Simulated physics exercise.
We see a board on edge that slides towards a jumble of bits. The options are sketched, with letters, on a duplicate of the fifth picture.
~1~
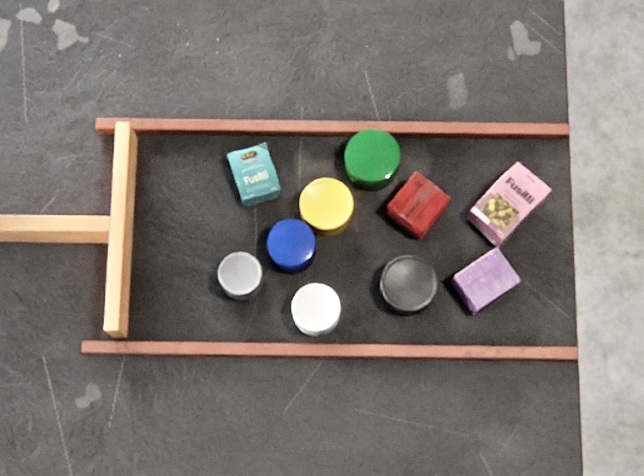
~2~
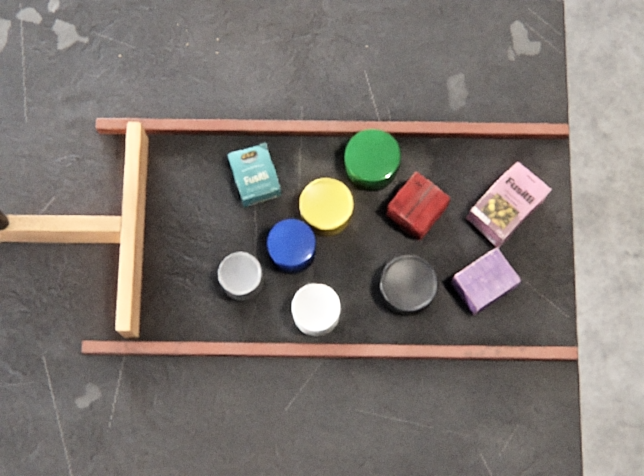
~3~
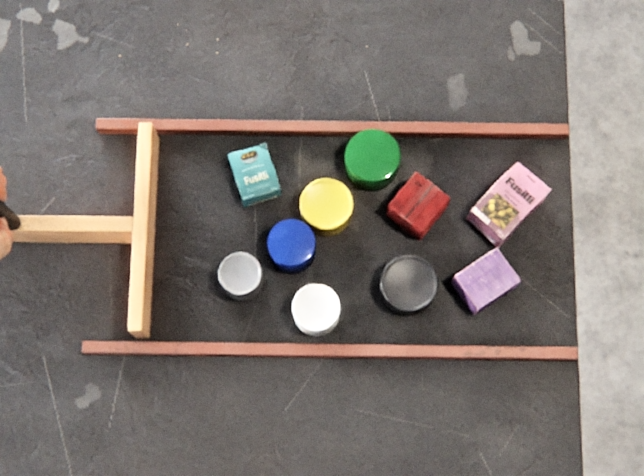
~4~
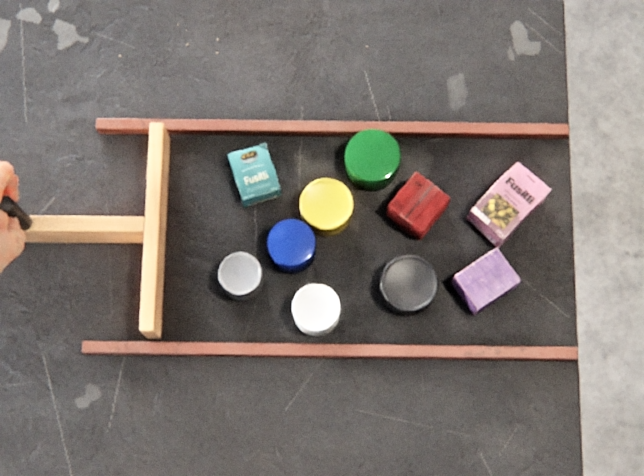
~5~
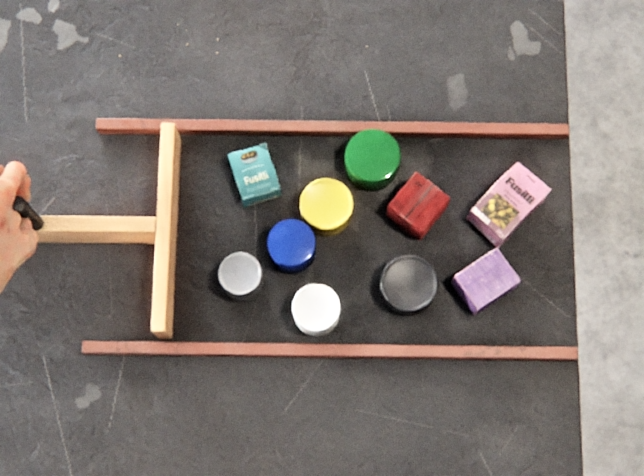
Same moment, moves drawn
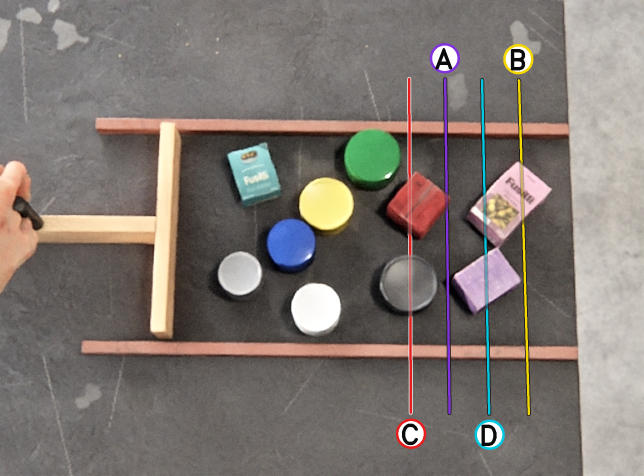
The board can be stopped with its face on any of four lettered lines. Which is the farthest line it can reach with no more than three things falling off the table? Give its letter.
D.
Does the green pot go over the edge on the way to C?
By then, no.
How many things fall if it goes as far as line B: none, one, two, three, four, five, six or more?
By then, six or more.
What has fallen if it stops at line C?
It is the pink packet.
On the copy, A at (447, 240); B at (524, 241); C at (410, 240); D at (486, 241).
On D. First, board (279, 226); white jar (340, 321); turquoise box (309, 179).
Then, board (397, 227); pink packet (564, 208); purple block (523, 279).
Finally, board (486, 229); red box over the edge; pink packet over the edge; three fallen.
By contrast, A is within the limit but short; B drops six; C is within the limit but short.
